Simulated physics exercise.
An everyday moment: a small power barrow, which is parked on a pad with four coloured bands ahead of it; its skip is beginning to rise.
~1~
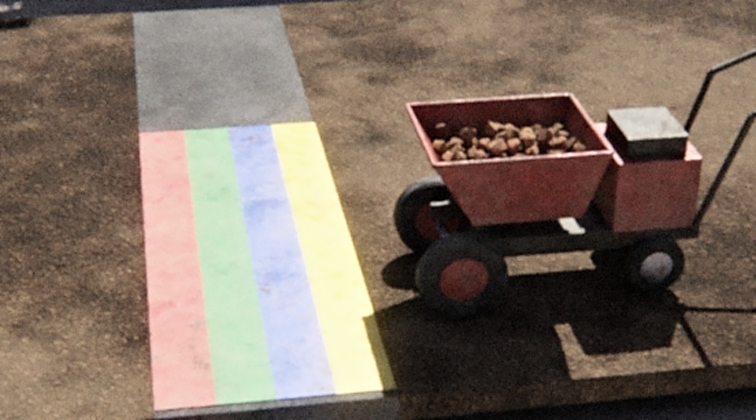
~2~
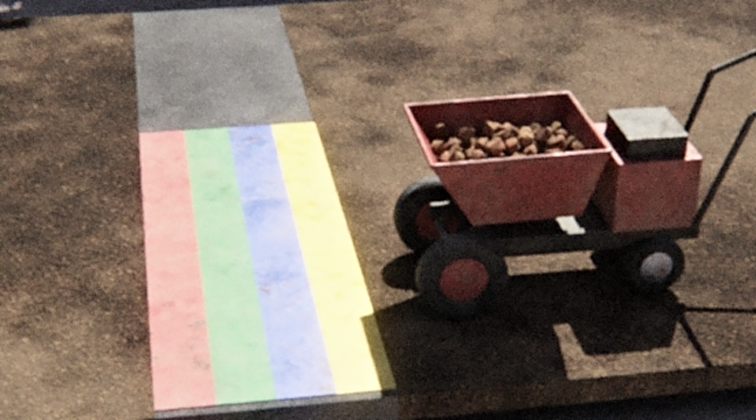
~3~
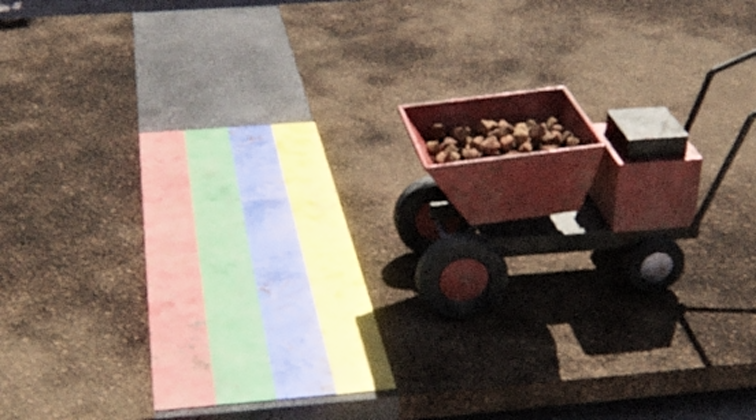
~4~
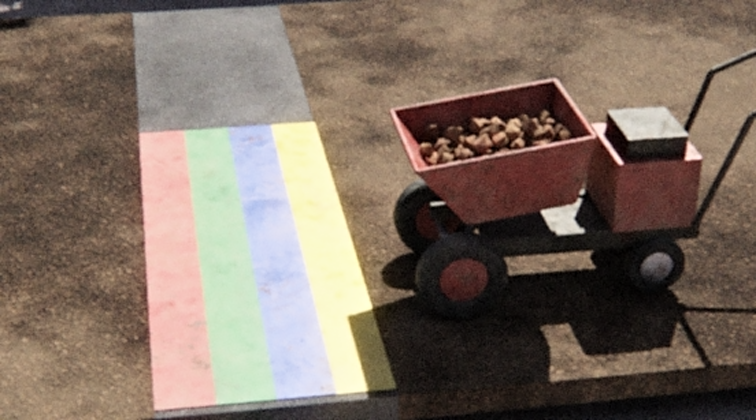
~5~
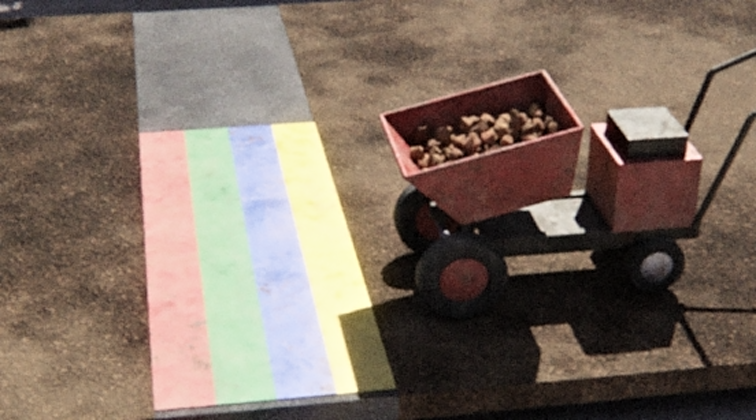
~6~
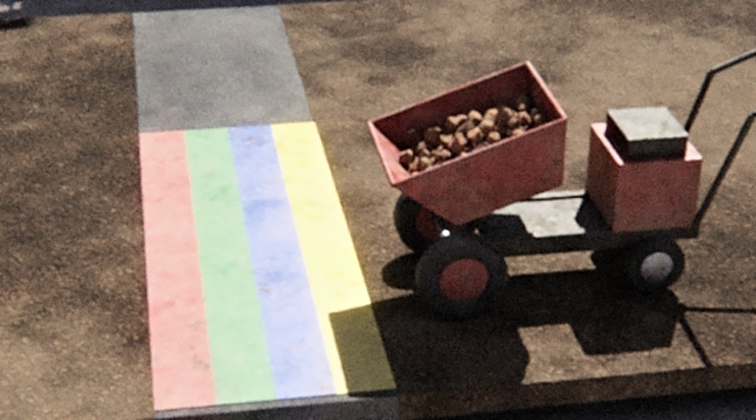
Red skip of a small power barrow, loaded with brown clods, tilting gradually toward the coloured bands on its left.
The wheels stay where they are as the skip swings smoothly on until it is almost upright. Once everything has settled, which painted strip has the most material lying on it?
Most of it lies on the blue strip.
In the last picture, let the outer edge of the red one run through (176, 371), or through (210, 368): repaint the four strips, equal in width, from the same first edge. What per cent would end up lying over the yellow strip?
Shares in order: Close to 10 %; close to 10 %.
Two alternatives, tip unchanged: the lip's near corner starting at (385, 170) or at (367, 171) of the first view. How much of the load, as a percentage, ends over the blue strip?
20 per cent, then 10 per cent.
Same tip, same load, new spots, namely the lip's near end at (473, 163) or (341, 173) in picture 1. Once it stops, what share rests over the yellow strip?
Roughly 50 per cent, then roughly 0 per cent.
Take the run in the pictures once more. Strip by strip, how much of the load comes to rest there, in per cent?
Yellow: About 15; blue: About 45; green: About 20; red: About 5.
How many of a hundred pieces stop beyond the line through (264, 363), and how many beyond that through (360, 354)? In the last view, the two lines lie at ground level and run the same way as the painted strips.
Close to 20 per cent, then close to 80 per cent.
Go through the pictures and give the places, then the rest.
The first picture shows lip of the skip at (434, 166), level; top of the load at (512, 148), clay clods; yellow strip at (356, 350); blue strip at (298, 355); green strip at (240, 361); red strip at (182, 366).
The second picture shows lip of the skip at (432, 167), level; top of the load at (511, 147).
The third picture shows lip of the skip at (426, 169), tipped barely; top of the load at (506, 145).
The fourth picture shows lip of the skip at (417, 172), tipped a little; top of the load at (523, 141).
The fifth picture shows lip of the skip at (406, 178), tipped a little; top of the load at (520, 139).
The sixth picture shows lip of the skip at (393, 185), tipped clearly; top of the load at (508, 134); yellow strip at (356, 350); blue strip at (298, 355); green strip at (240, 361); red strip at (182, 366).
Soon after the last picture, skip tipped steeply; all in the skip.
A little later, skip tipped steeply; nearly all in the skip; a small part over the blue strip.
Later still, skip tipped right over; about half in the skip; a stray few over the yellow strip; about a third over the blue strip; a small part over the green strip; a stray few over the red strip.
By the end, skip tipped right over; a small part in the skip; about a quarter over the yellow strip; about half over the blue strip; about a quarter over the green strip; a stray few over the red strip.
